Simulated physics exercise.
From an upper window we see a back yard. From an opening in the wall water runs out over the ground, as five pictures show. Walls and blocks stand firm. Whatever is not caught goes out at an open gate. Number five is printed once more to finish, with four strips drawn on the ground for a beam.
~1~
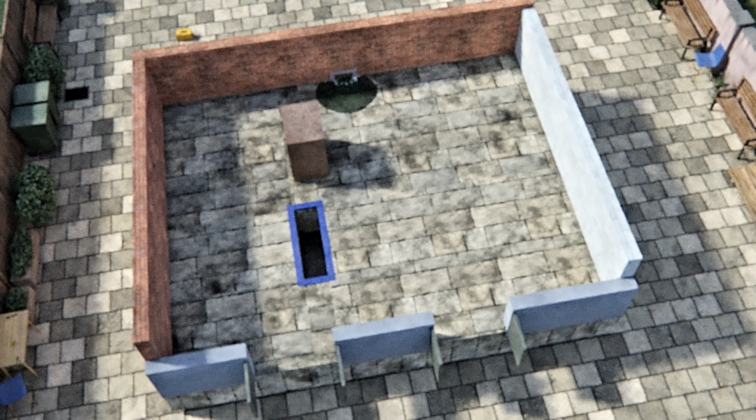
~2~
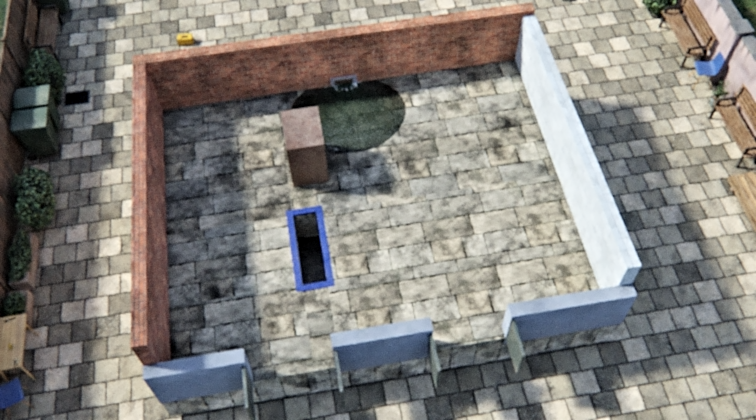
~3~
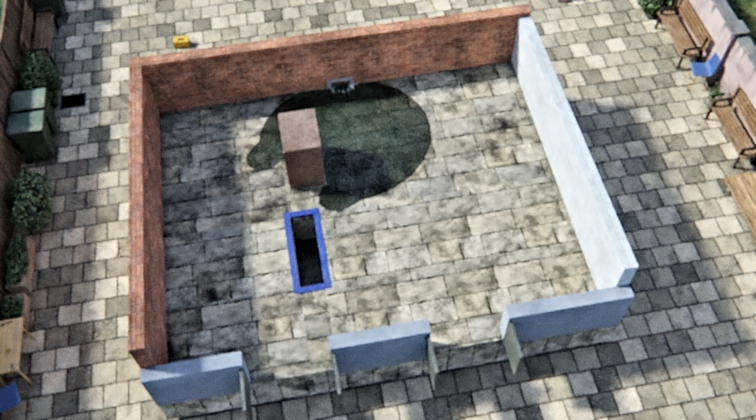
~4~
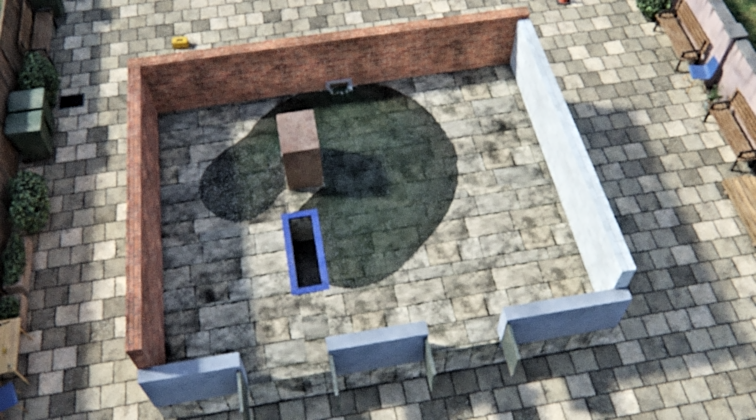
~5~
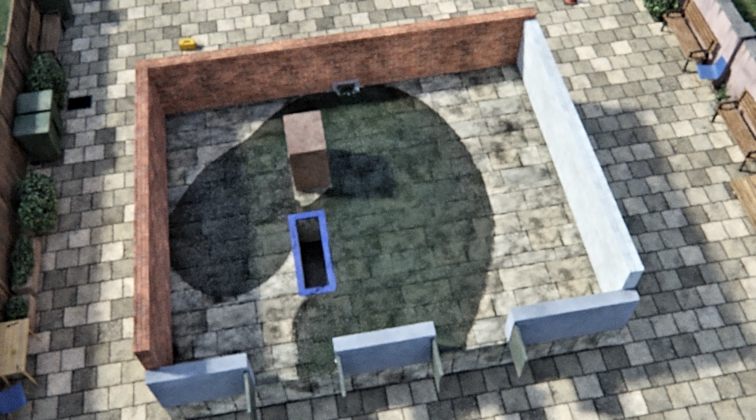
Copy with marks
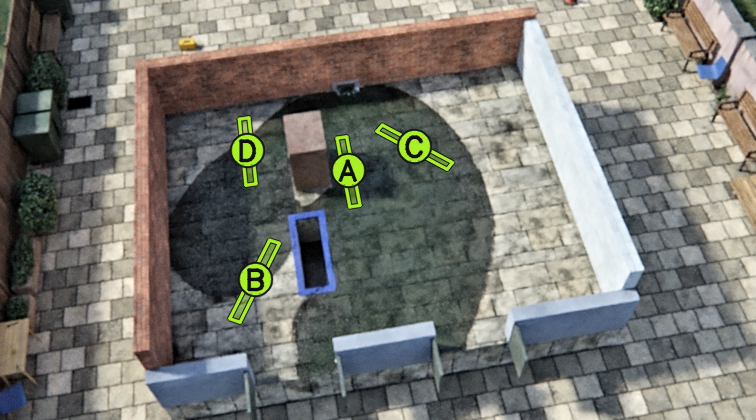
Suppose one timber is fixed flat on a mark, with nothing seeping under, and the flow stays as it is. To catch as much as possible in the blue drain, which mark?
The answer is place D.
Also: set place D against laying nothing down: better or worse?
Better.
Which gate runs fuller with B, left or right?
More leaves on the left.
On the marked copy, A from (354, 206) to (341, 137); B from (234, 320) to (274, 241); C from (379, 128) to (449, 165); D from (250, 184) to (244, 118).
Choosing A, about 14 % of the stream goes into the blue drain, about 85 % out by the gates.
Choosing B, about 17 % of the stream goes into the blue drain, about 83 % out by the gates.
Choosing C, about 18 % of the stream goes into the blue drain, about 82 % out by the gates.
Choosing D, about 25 % of the stream goes into the blue drain, about 75 % out by the gates.
